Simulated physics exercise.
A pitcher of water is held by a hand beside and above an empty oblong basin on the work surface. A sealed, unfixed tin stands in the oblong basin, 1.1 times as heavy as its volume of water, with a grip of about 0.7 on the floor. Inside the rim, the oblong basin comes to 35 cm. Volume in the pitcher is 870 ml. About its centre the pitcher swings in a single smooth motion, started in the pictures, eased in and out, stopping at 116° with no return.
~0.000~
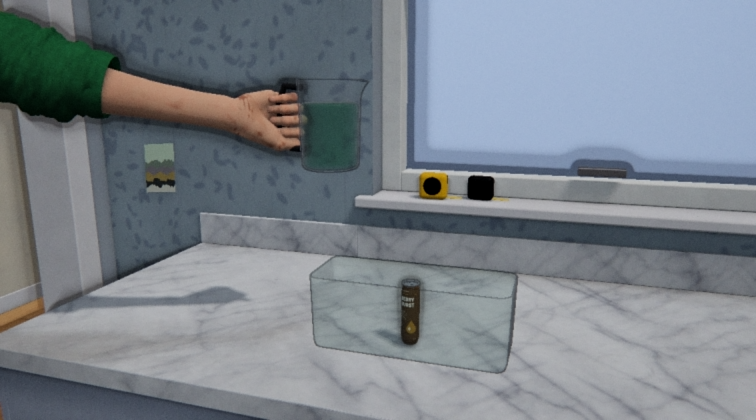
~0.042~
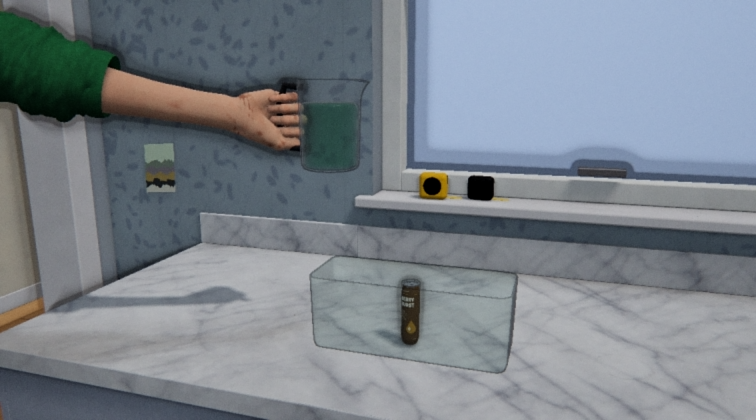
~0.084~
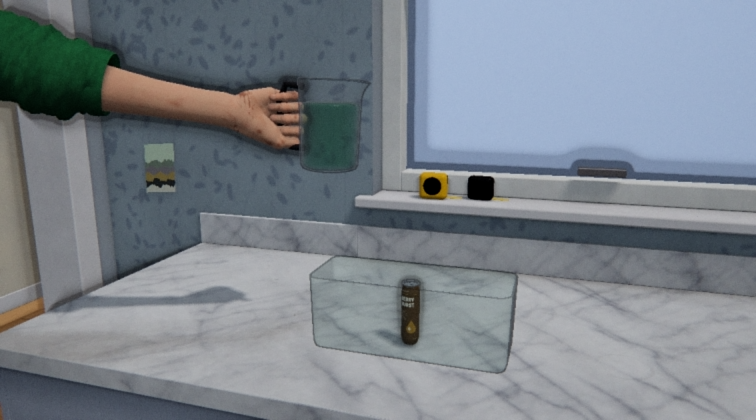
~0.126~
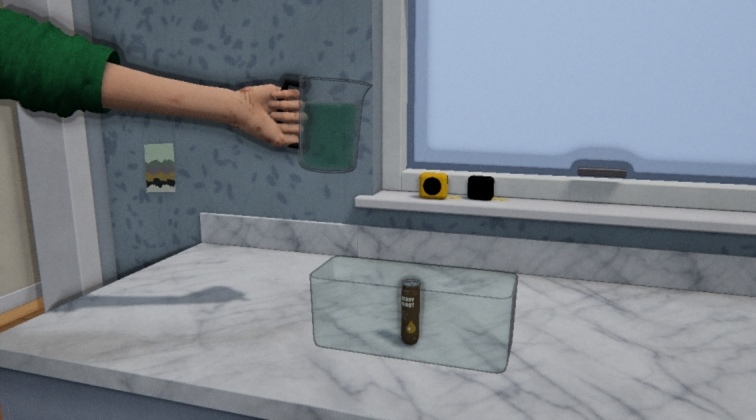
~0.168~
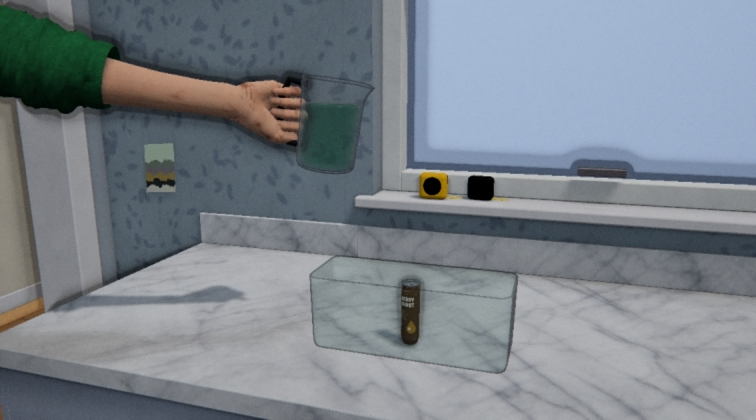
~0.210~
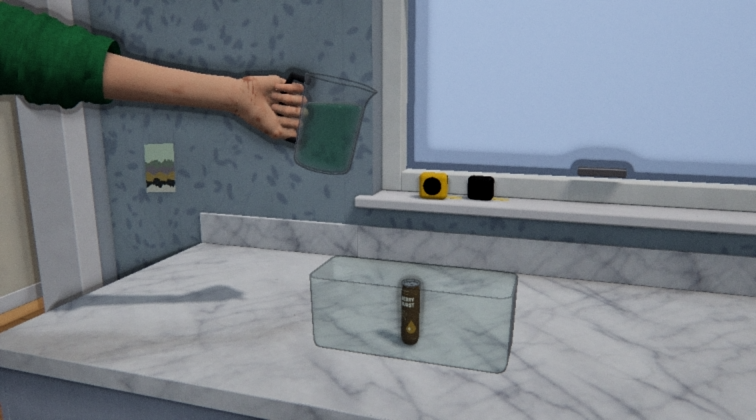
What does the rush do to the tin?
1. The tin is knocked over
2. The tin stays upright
Answer: 2.
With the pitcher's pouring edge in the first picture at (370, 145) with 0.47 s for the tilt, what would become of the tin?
Then the tin comes down.
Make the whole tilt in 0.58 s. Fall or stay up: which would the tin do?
The tin stays on its base.
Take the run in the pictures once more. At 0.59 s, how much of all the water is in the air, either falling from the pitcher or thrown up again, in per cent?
Roughly 12 percent.
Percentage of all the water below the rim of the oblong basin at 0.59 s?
The basin holds roughly 0 in a hundred parts at that moment.
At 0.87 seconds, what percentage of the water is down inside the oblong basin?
About 34 per cent.
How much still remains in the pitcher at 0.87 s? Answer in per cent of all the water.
26 in a hundred, give or take.
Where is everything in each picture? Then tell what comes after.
Tilt 0°; pouring edge (369, 80); surface from (304, 103) to (359, 104); the oblong basin's rim runs from (322, 266) to (515, 287); the tin's top is at (411, 286), in the first frame.
Tilt 1°; pouring edge (369, 81); surface from (304, 103) to (359, 104), in the second frame.
Tilt 2°; pouring edge (371, 82); surface from (304, 103) to (359, 104), in the third frame.
Tilt 5°; pouring edge (372, 84); surface from (306, 103) to (360, 105), in the fourth frame.
Tilt 8°; pouring edge (375, 87); surface from (306, 104) to (362, 105), in the fifth frame.
Tilt 13°; pouring edge (377, 91); surface from (307, 105) to (363, 106), in the sixth frame.
Then, 0.59 s in, the tilt is 77° and 87 per cent is still to pour; the tin stands where it began.
Then, 0.87 s in, the tilt is 113° and 27 per cent is still to pour; the tin stands where it began.
Then, 1.15 s in, the tilt is 116° and 1 per cent is still to pour; the tin stands where it began.
Then, 1.47 s in, the tilt is 116° and 0 per cent is still to pour; the tin stands where it began.
Finally, the tin stands where it began.
